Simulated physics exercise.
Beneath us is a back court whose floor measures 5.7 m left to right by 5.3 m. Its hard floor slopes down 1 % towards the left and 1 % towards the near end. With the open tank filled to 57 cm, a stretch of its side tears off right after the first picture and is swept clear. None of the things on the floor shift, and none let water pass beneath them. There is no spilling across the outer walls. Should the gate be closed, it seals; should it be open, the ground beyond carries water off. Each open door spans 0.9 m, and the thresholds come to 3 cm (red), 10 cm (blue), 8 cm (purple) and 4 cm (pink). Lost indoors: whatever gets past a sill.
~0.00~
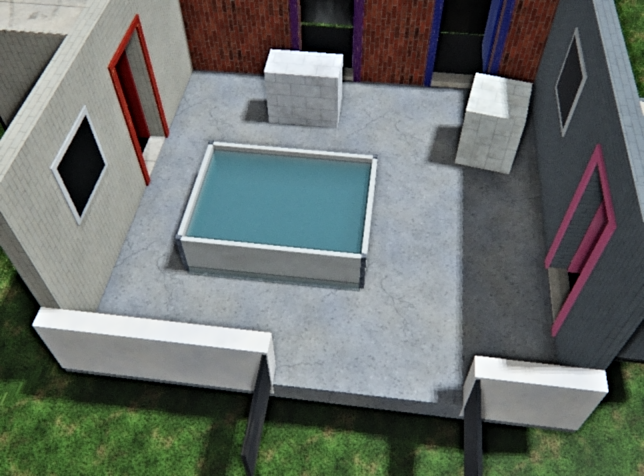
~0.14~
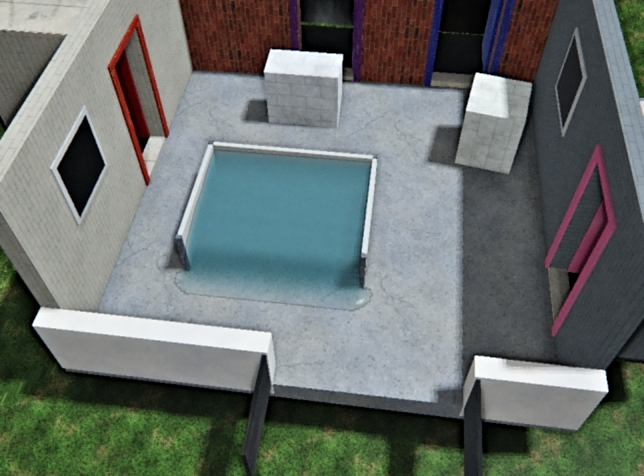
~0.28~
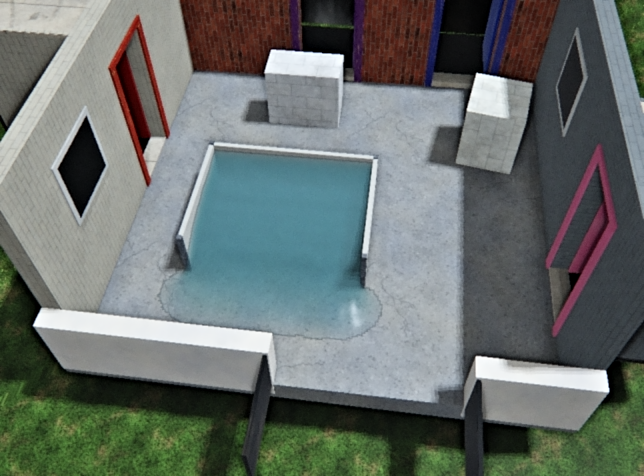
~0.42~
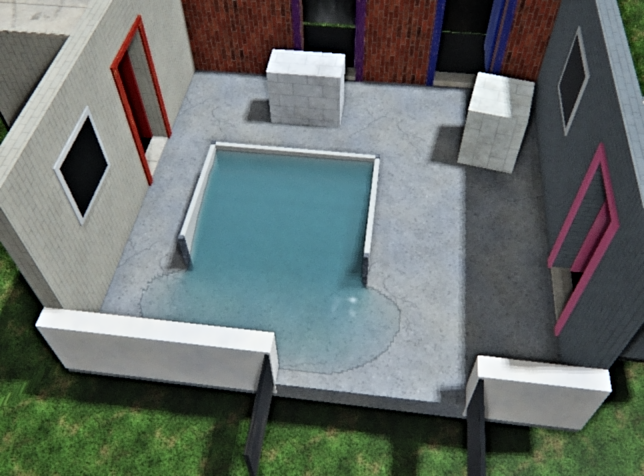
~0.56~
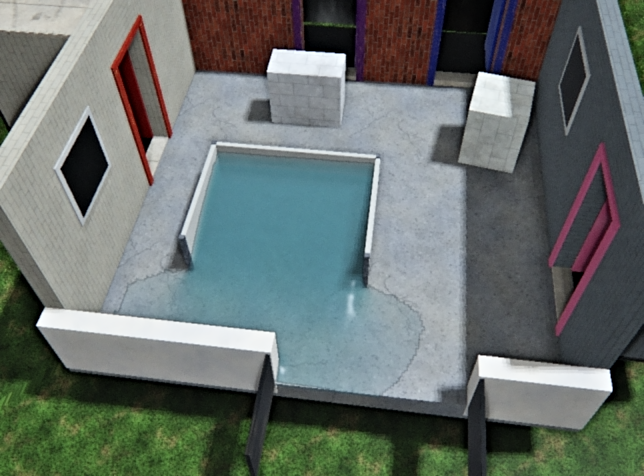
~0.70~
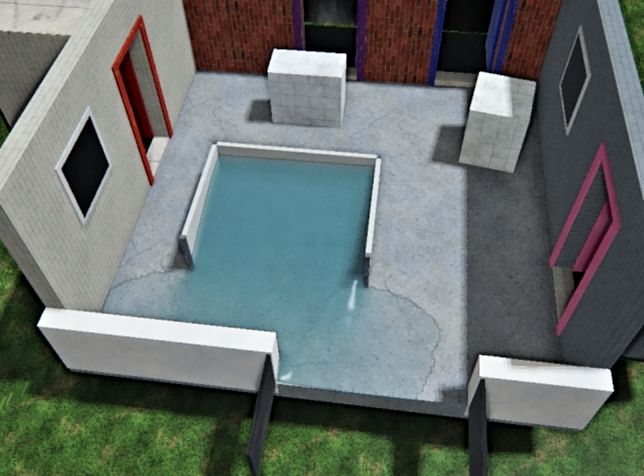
Water pouring from the suddenly open near side of a raised tank, spreading across a grey courtyard floor towards the front wall and gateway.
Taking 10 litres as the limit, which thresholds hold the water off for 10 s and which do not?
At the end, red door: Beyond the allowance; blue door: Within the allowance; purple door: Within the allowance; pink door: Within the allowance.
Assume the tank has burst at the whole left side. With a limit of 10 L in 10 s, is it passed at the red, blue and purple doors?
In that case, red door: More than that, blue door: Less than that, purple door: Less than that.
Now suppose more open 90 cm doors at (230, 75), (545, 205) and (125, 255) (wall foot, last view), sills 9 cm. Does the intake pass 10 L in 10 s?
Well, the first is on the high side, the second is on the low side, and the third is on the high side.
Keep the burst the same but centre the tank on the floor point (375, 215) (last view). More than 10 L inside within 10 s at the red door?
Well, red ends up inside the mark.
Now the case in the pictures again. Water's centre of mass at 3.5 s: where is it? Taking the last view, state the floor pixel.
Centre: Roughly (241, 254) px.
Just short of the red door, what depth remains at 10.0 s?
Looks like about 6.0 cm at that spot.
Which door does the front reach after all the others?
Door: Blue.
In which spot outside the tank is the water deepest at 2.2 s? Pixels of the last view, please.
Around (90, 343).
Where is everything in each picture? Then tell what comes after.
In the first picture, the open tank at (282, 200) is whole and still, 57 cm deep.
In the second picture, water pours out at (273, 266) and has run 1.2 m, to (367, 293); typically 7 cm deep outside, 57 cm at the open tank's back.
In the third picture, the front is at (168, 301), 1.4 m from the gap at (274, 268); 1.7 m2 of floor is under water; 57 cm left at the back of the open tank.
In the fourth picture, the front is at a hidden place, 1.7 m from the gap at (276, 268); 3.2 m2 of floor is under water; 54 cm left at the back of the open tank.
In the fifth picture, the front is at a hidden place, 2.0 m from the gap at (277, 269); 4.1 m2 of floor is under water; 47 cm left at the back of the open tank.
In the sixth picture, the front is at a hidden place, 2.3 m from the gap at (277, 269); 4.4 m2 of floor is under water; 48 cm left at the back of the open tank.
After 1.4 s water covers 20 % of the floor and is deepest (48 cm) near (90, 343); red door not reached, blue door not reached, purple door not reached, pink door not reached.
After 2.2 s water covers 30 % of the floor and is deepest (42 cm) near (90, 343); red door not reached, blue door not reached, purple door not reached, pink door not reached.
After 3.5 s water covers 50 % of the floor and is deepest (23 cm) near (206, 75); red door 5 cm at the sill, 0 L in, blue door not reached, purple door not reached, pink door not reached.
After 6.0 s water covers 65 % of the floor and is deepest (14 cm) near (188, 95); red door 5 cm at the sill, 6 L in, blue door 2 cm at the sill, 0 L in, purple door 8 cm at the sill, 0 L in, pink door 3 cm at the sill, 0 L in.
After 10.0 s water covers 95 % of the floor and is deepest (10 cm) near (90, 343); red door 6 cm at the sill, 27 L in, blue door 3 cm at the sill, 0 L in, purple door 4 cm at the sill, 0 L in, pink door 1 cm at the sill, 0 L in.
